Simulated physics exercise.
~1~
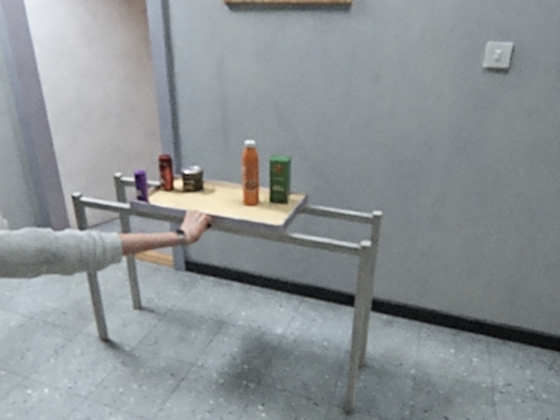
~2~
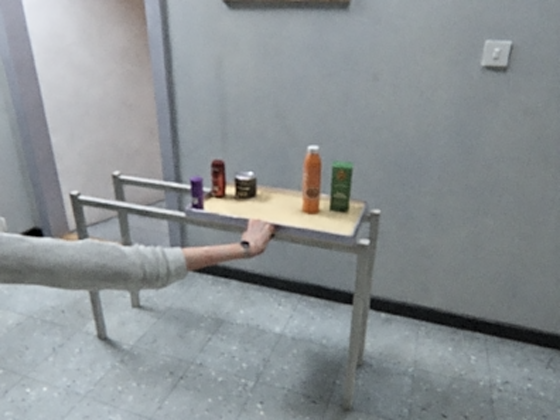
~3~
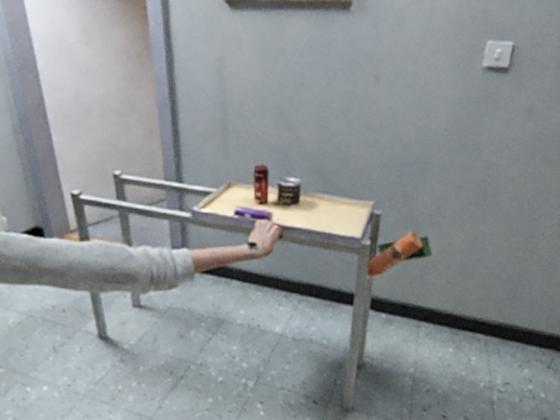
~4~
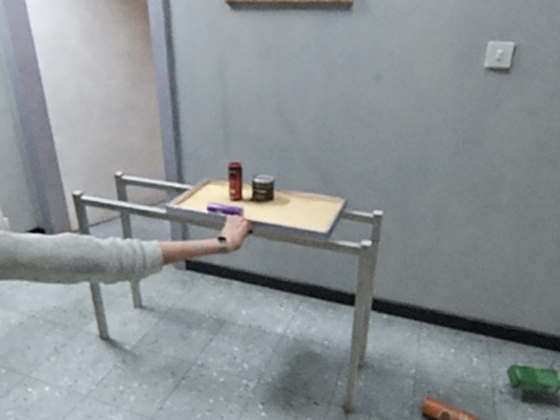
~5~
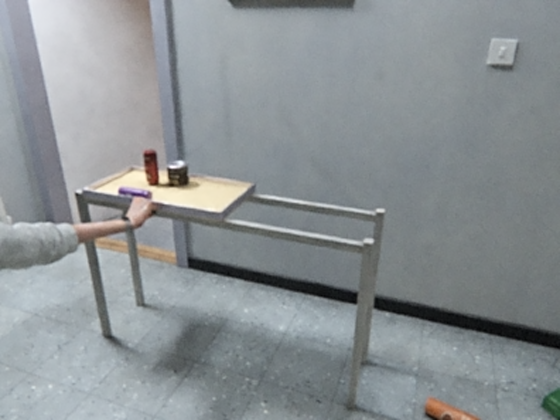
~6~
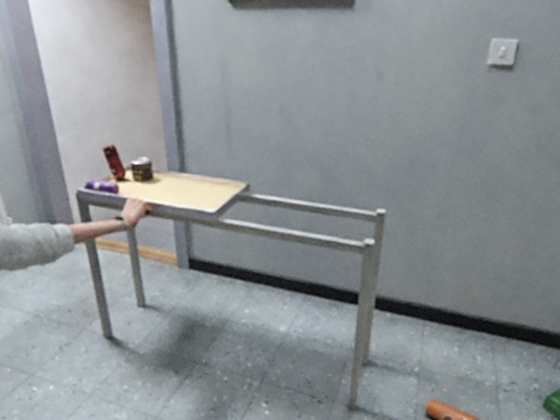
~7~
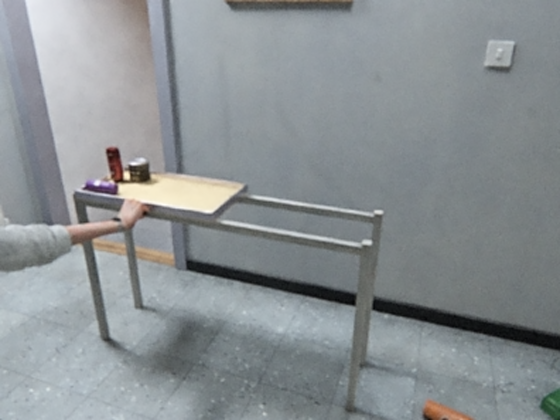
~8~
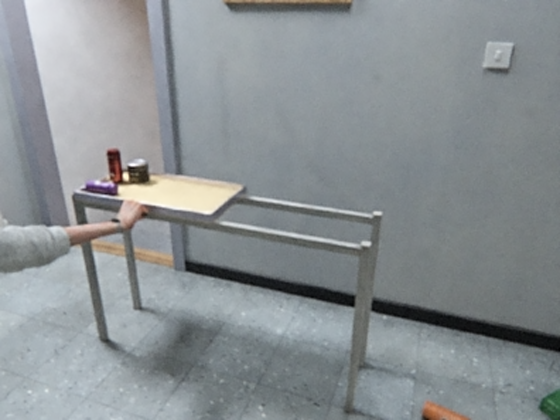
In a grey-walled room with a tiled floor, a hand slides a tray along a metal rack to the right, tipping a purple container over and sending an orange bottle and green carton to the floor, then slides it back left, where a red can tilts but settles upright beside a dark tin.
